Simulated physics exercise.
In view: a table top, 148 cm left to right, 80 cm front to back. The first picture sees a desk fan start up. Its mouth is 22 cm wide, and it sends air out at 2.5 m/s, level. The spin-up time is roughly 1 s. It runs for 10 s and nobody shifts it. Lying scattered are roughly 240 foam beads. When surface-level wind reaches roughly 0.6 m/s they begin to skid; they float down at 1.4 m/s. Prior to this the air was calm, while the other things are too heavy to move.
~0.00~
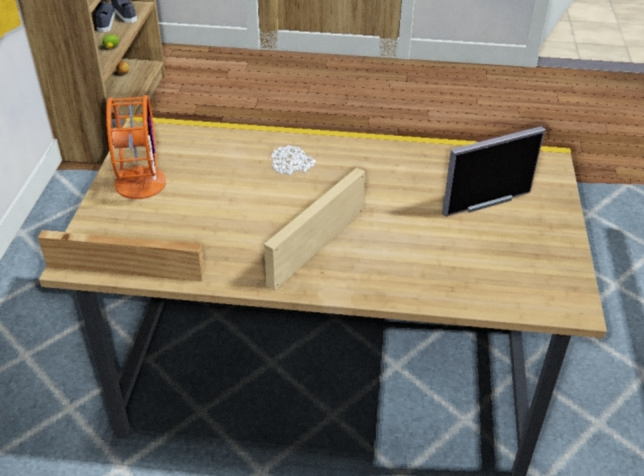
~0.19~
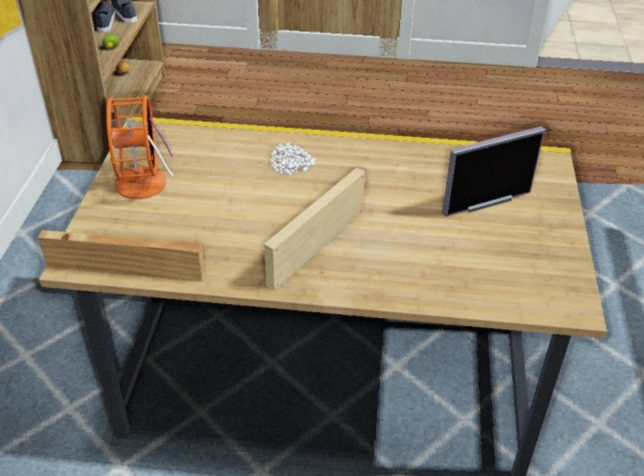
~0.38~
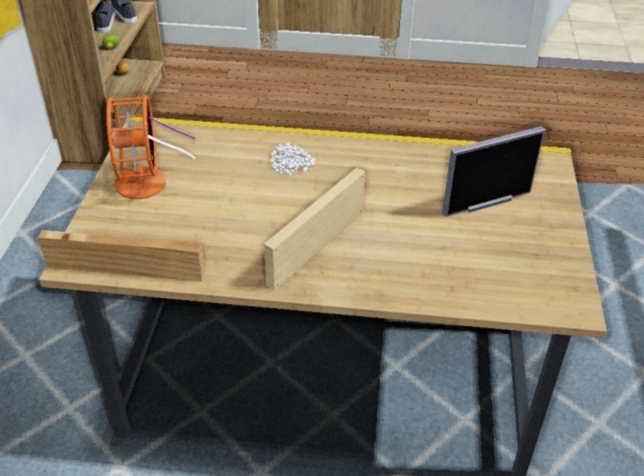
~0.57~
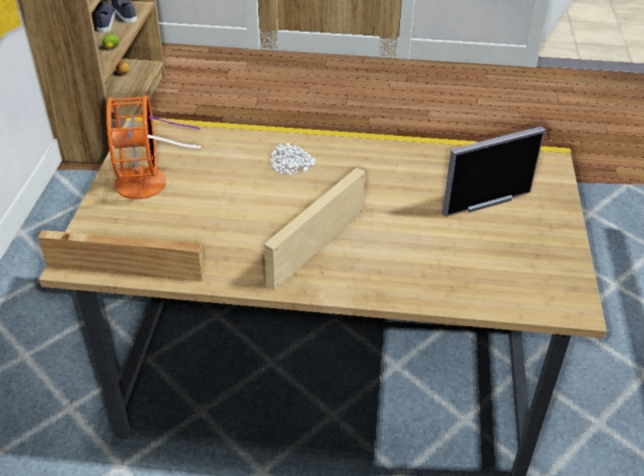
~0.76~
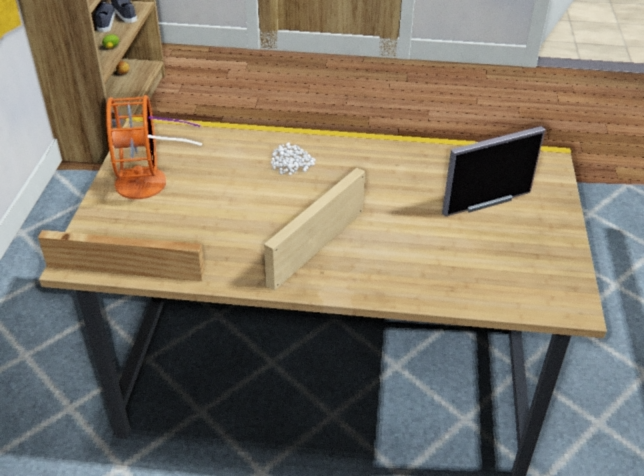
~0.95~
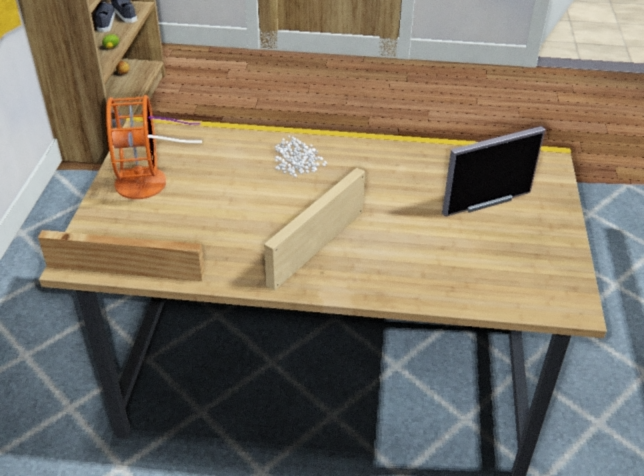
At the start, a small orange desk fan stands near a pile of white foam beads, two boards and a laptop on a wooden table. Streamers then lift from the fan and stretch out rightward while the beads lie still, and lastly many beads shift and spread slightly.
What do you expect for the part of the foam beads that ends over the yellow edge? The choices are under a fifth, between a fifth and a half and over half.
Of the foam beads, more than half end over the yellow edge.
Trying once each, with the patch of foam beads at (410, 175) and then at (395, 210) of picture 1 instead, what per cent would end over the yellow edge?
30 and 0 in a hundred, respectively.
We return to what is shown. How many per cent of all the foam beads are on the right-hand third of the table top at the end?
It comes out near 0 in a hundred.
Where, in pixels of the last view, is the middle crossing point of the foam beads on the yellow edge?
(359, 134).
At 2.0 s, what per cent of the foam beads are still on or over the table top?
The share then is about 4 %.
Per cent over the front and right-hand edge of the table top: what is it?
About 0 per cent at the front edge and 5 per cent at the right-hand edge.
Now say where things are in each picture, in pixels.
In the first picture, the middle of the foam beads is near (291, 161), none has stirred yet and the mouth of the desk fan is at (133, 137).
In the second picture, the middle of the foam beads is near (291, 161), none has stirred yet and the yellow edge is centred on (344, 132).
In the third picture, the middle of the foam beads is near (291, 161), none has stirred yet, the top of a board is at (317, 206) and the top of a laptop is at (499, 139).
In the fourth picture, the middle of the foam beads is near (291, 161) and none has stirred yet.
In the fifth picture, the middle of the foam beads is near (291, 160) and none has stirred yet.
In the sixth picture, the middle of the foam beads is near (295, 158), the farthest in sight from the desk fan is at (325, 163) and about 55 % have left their places.
After 2.0 s, 19 % are on the move or not yet settled, 95 % are over the yellow edge.
After 3.2 s, 0 % are on the move or not yet settled, 95 % are over the yellow edge.
After 5.5 s, 0 % are on the move or not yet settled, 95 % are over the yellow edge.
After 10.0 s, at the end, 95 % are over the yellow edge.
